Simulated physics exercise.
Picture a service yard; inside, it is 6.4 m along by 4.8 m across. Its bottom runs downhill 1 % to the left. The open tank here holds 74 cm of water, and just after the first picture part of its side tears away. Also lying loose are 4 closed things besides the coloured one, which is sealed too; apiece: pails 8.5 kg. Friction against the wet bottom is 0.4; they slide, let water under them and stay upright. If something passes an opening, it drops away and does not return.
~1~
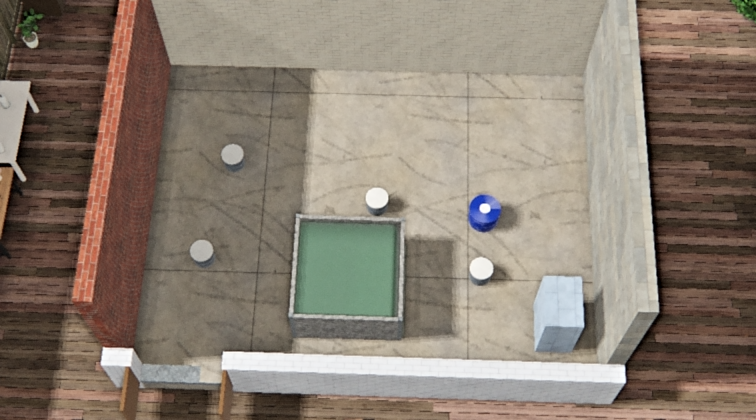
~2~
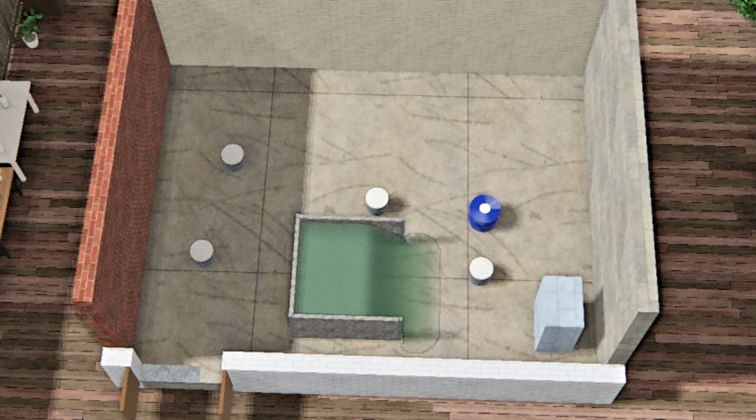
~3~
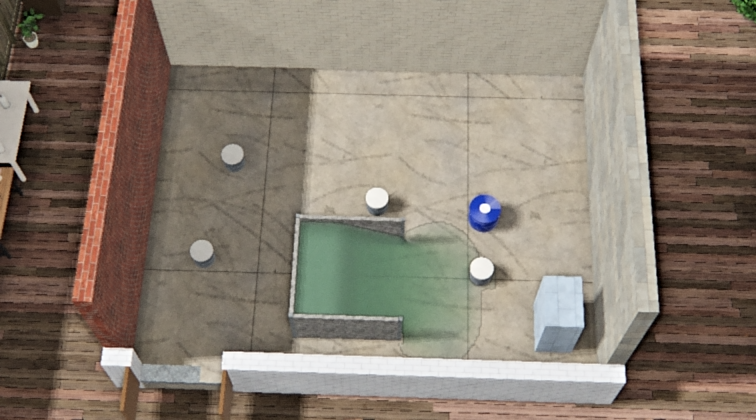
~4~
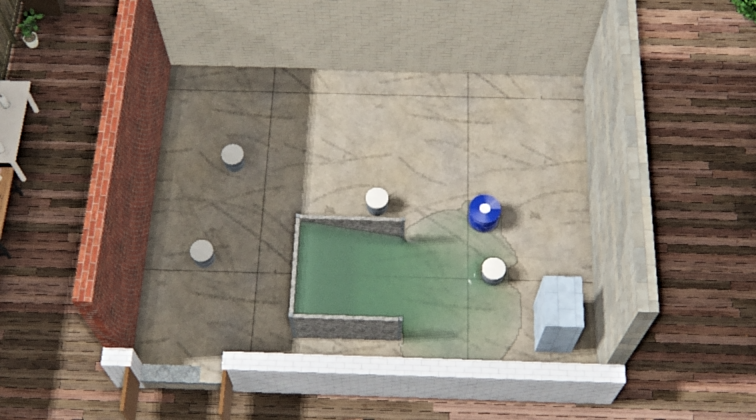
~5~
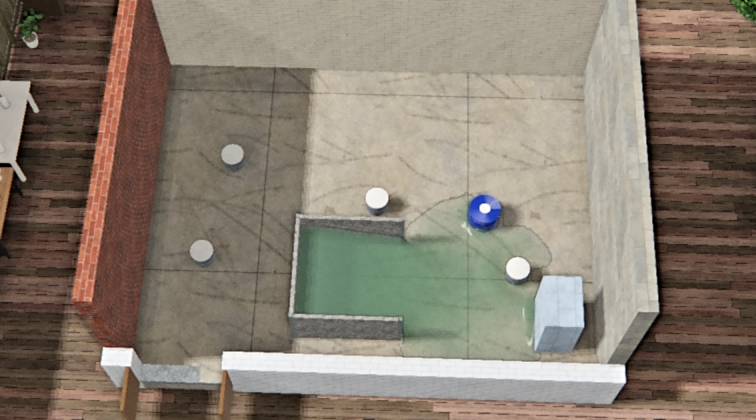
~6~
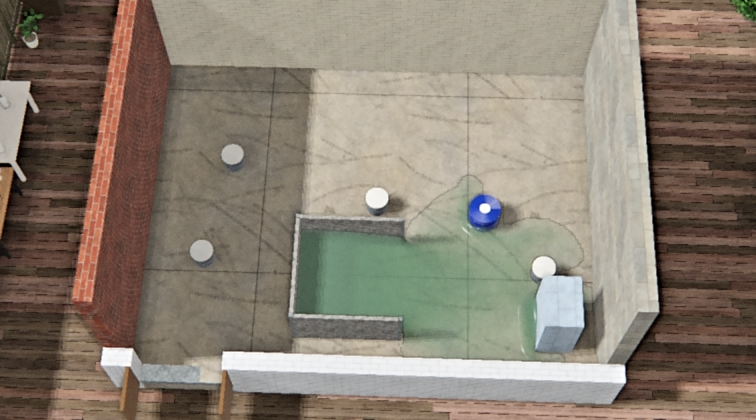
In a walled yard seen from above, a square stone tank of green water stands among four pale round containers, a blue tub and a grey block. The tank's right side opens and water spreads rightward across the floor, sliding one pale container toward the block while the blue tub stays put.
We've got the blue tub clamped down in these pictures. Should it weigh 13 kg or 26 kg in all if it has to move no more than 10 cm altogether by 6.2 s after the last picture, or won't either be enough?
Both fall short.
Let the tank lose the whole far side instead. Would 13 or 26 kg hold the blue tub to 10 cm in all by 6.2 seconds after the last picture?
With that failure, the small mass keeps it.
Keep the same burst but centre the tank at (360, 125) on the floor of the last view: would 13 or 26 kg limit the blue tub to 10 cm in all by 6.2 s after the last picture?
In that case neither weight holds it.
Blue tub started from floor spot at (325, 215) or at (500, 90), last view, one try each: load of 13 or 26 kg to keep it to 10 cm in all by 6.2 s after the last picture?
At the first place the small mass does it, and at the second nothing works.
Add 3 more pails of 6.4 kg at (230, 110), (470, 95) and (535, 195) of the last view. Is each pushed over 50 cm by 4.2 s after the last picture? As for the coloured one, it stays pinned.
Within it, beyond it, beyond it.
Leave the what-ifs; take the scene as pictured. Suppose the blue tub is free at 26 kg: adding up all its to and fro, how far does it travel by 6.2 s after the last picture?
Some 140 cm in all.
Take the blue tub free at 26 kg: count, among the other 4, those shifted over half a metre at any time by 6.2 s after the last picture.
All told, that gives 1.
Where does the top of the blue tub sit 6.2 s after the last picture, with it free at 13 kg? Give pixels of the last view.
About (190, 110).
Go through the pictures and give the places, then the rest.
The first picture shows the blue tub at (485, 209), on the bottom; water covers 2.0 m2; 0 of 5 have shifted.
The second picture shows the blue tub at (485, 209), on the bottom; water covers 2.9 m2; 0 of 5 have shifted.
The third picture shows the blue tub at (485, 209), on the bottom; water covers 4.1 m2; 0 of 5 have shifted.
The fourth picture shows the blue tub at (485, 209), on the bottom; 5.3 m2 under water; 1 of 5 have shifted.
The fifth picture shows the blue tub at (485, 209) rests on the ground; water covers 6.4 m2; 1 of 5 have shifted.
The sixth picture shows the blue tub at (485, 209) rests on the ground; water covers 7.4 m2; 1 of 5 have shifted.
Then, 0.6 s after the last picture the blue tub would be 85 cm from its start with 13 kg and 38 cm from its start with 26 kg; 8 cm of water round it then.
Then, 2.3 s after the last picture the blue tub would be 229 cm from its start with 13 kg and 92 cm from its start with 26 kg; 9 cm of water round it then.
Then, 4.2 s after the last picture the blue tub would be 334 cm from its start with 13 kg and 120 cm from its start with 26 kg; 8 cm of water round it then.
Then, 6.2 s after the last picture the blue tub would be 462 cm from its start with 13 kg and 120 cm from its start with 26 kg; 5 cm of water round it then.
